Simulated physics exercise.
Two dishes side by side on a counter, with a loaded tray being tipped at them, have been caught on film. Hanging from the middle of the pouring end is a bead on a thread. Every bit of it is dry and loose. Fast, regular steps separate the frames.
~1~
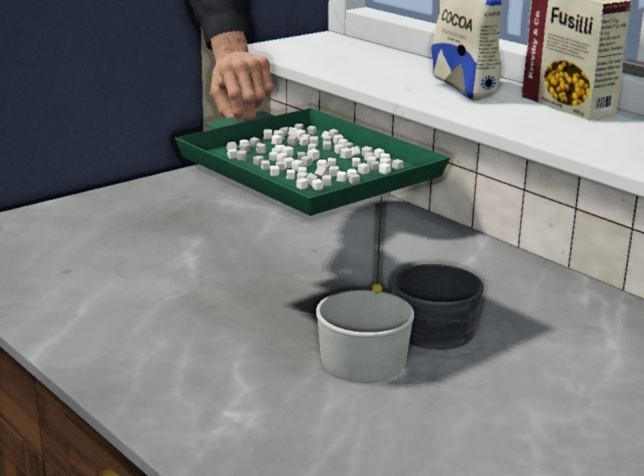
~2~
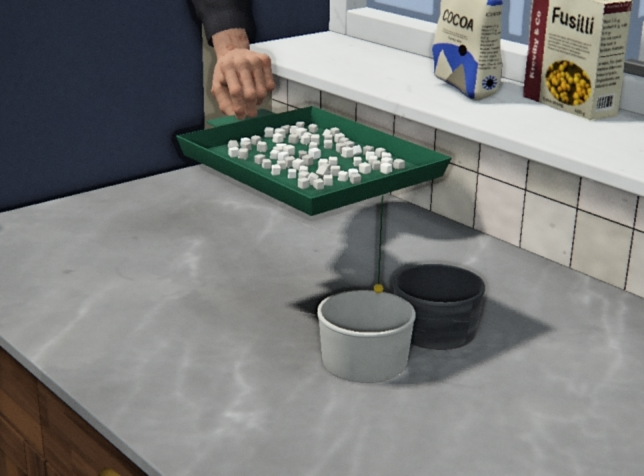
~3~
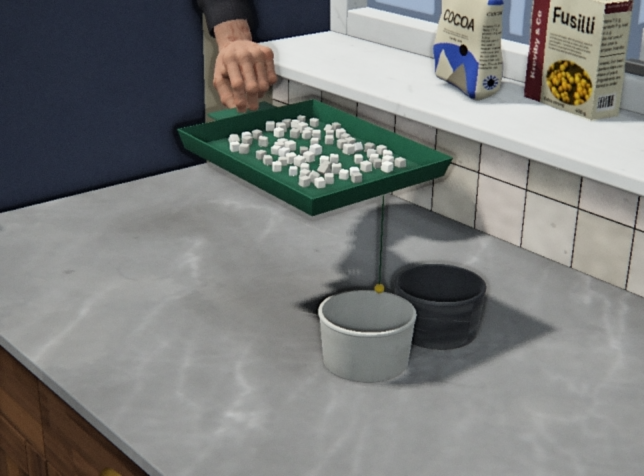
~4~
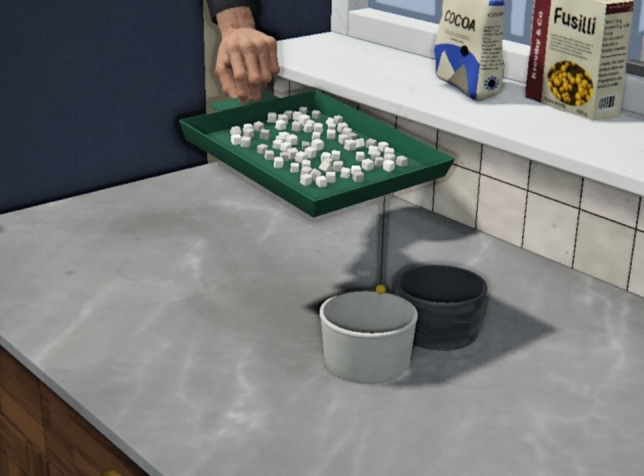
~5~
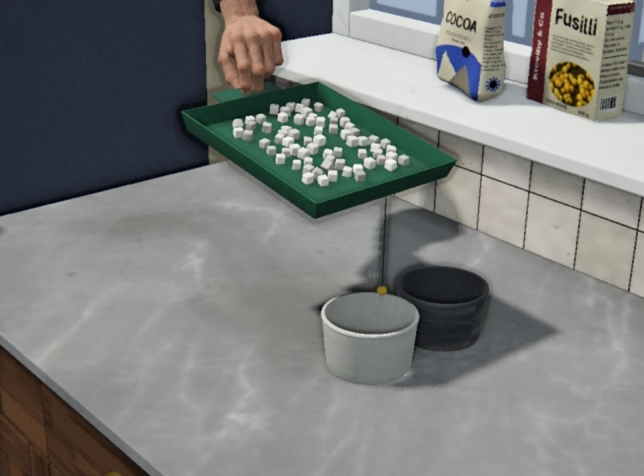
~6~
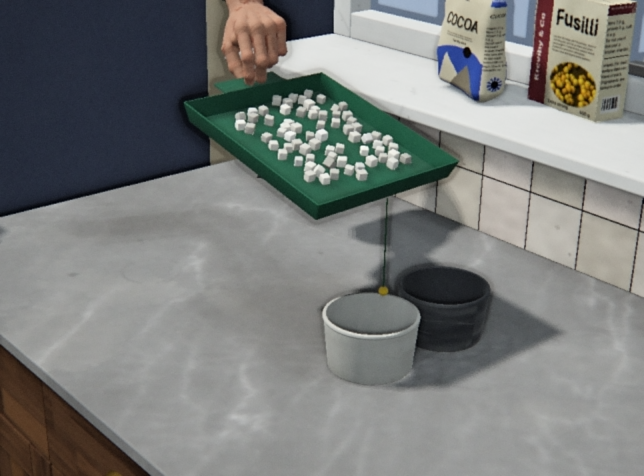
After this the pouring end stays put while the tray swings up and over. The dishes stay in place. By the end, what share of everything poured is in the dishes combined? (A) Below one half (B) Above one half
Option A: Below one half.
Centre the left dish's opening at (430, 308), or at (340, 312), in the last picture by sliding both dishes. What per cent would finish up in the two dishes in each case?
Trial 1 40%, trial 2 0%.
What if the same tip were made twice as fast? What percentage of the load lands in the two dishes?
Near 20 in a hundred.
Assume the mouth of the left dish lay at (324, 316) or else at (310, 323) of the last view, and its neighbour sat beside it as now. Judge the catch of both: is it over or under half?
At place one a lesser share; at place two a lesser share.
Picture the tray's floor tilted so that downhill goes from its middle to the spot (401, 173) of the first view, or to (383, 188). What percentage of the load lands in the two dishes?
70 % and 40 %.
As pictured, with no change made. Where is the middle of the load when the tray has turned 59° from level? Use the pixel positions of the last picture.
Somewhere about pixel (384, 173).
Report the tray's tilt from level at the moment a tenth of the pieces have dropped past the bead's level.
It's turned some 110 degrees by then.
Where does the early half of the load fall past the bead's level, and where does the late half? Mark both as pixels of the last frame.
First part (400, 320), rest (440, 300).
Just after the last frame, tray tipped steeply; every one on the tray.
A moment on, tray tipped right over; almost all on the tray; just a few in the left dish; just a few in the air.
Further on, tray tipped past a quarter turn; about a tenth in the left dish; the larger part outside both.
When it is over, tray tipped past a quarter turn; about a tenth in the left dish; not one in the right dish; the larger part outside both.
